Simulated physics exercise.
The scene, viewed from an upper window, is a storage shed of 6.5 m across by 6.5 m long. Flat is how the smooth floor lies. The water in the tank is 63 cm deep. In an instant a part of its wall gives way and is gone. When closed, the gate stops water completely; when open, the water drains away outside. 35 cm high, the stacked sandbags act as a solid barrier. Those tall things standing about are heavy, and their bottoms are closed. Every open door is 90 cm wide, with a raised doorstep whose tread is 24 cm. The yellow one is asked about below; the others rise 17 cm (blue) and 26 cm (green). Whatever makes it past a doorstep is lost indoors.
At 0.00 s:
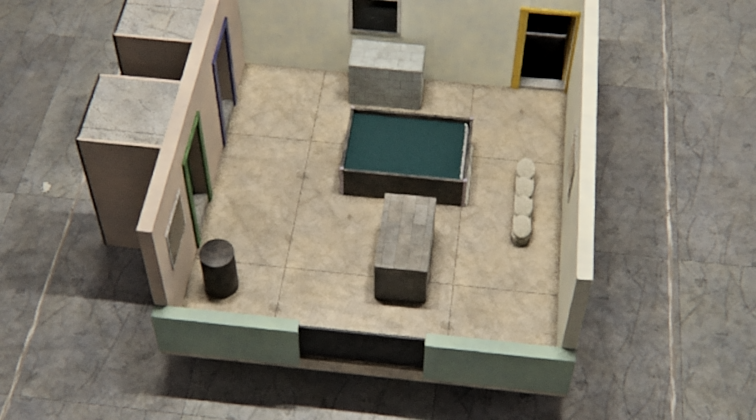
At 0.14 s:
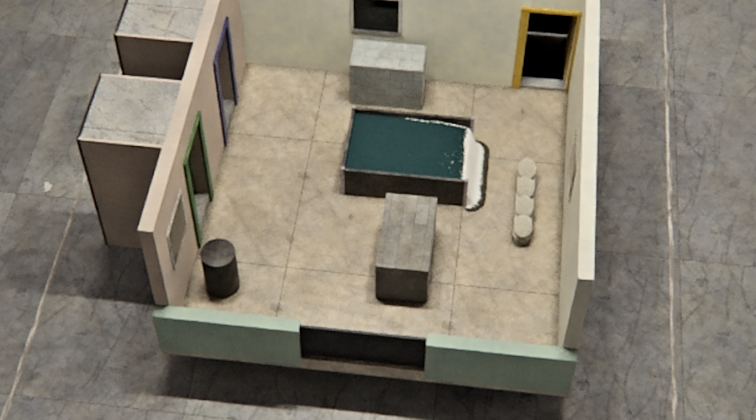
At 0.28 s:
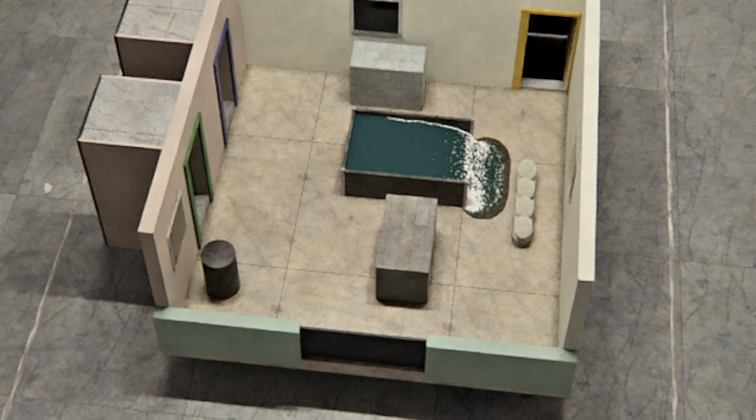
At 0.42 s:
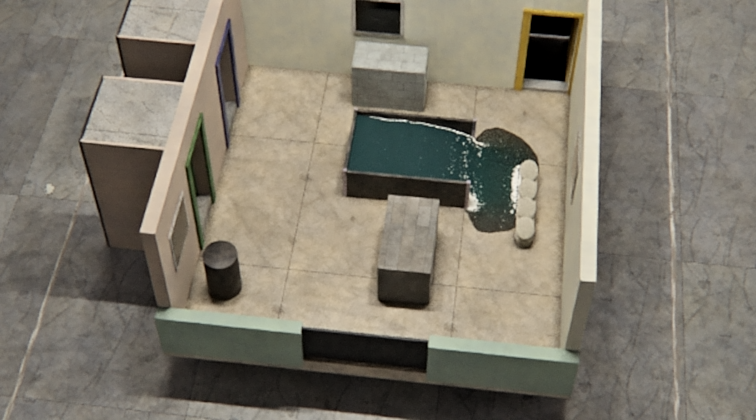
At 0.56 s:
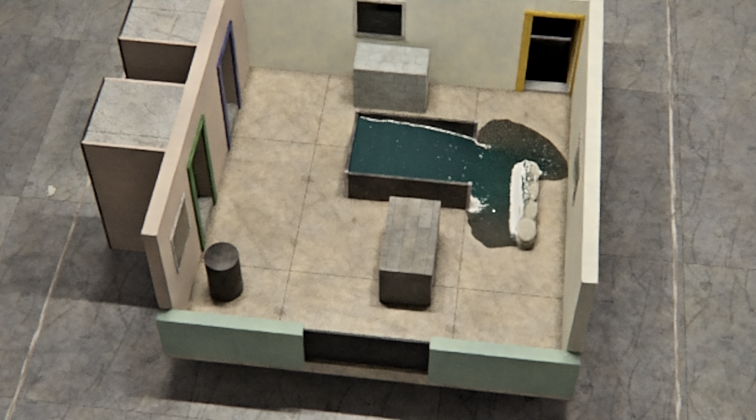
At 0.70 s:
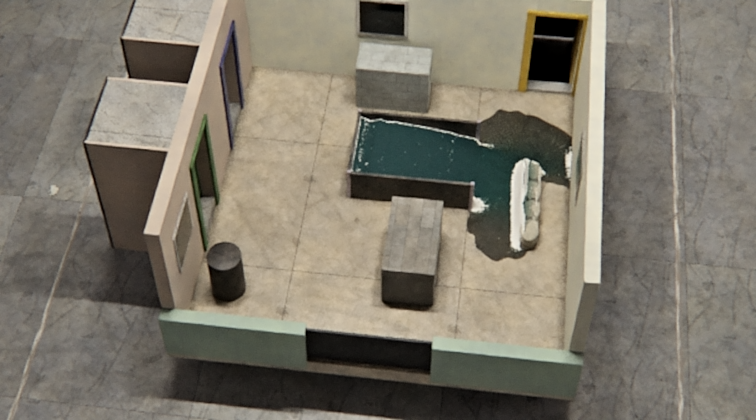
Dark green water pouring from the right side of a tank in a roofless shed, spreading across the floor and around stacked sandbags.
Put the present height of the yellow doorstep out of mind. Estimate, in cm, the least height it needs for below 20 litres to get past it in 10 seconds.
Roughly 33 centimetres.
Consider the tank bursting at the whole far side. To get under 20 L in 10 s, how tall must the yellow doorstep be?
Required height: Approx. 25 cm.
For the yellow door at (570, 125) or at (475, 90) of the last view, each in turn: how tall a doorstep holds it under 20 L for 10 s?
Roughly 23 cm, then roughly 8.5 cm.
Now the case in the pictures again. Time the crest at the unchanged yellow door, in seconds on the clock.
Roughly 2.4 s.
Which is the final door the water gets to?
The blue door comes last.
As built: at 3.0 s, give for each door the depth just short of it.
Lab note, cm: Yellow 25; blue 0; green 0.
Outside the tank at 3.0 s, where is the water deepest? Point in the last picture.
At about pixel (556, 94).
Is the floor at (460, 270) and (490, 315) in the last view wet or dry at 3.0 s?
Submerged, then submerged.
After 1.4 s water covers 20 % of the floor, deepest (44 cm) near (522, 189); 4 cm at the yellow door, 0 litres in over its 8 cm doorstep.
After 3.0 s water covers 40 % of the floor, deepest (28 cm) near (556, 94); 25 cm at the yellow door, 219 litres in over its 8 cm doorstep.
After 10.0 s water covers 90 % of the floor, deepest (9 cm) near (562, 164); 6 cm at the yellow door, 368 litres in over its 8 cm doorstep.
At the yellow door as built, the water arrived by 1.4 s and peaked near 29 cm at 2.4 s.
Run again over the same 10 s with other heights there, 42 litres in over 28.5 cm, 6 litres over 38.5 cm. The limit of 20 litres is kept from about 33 cm up.
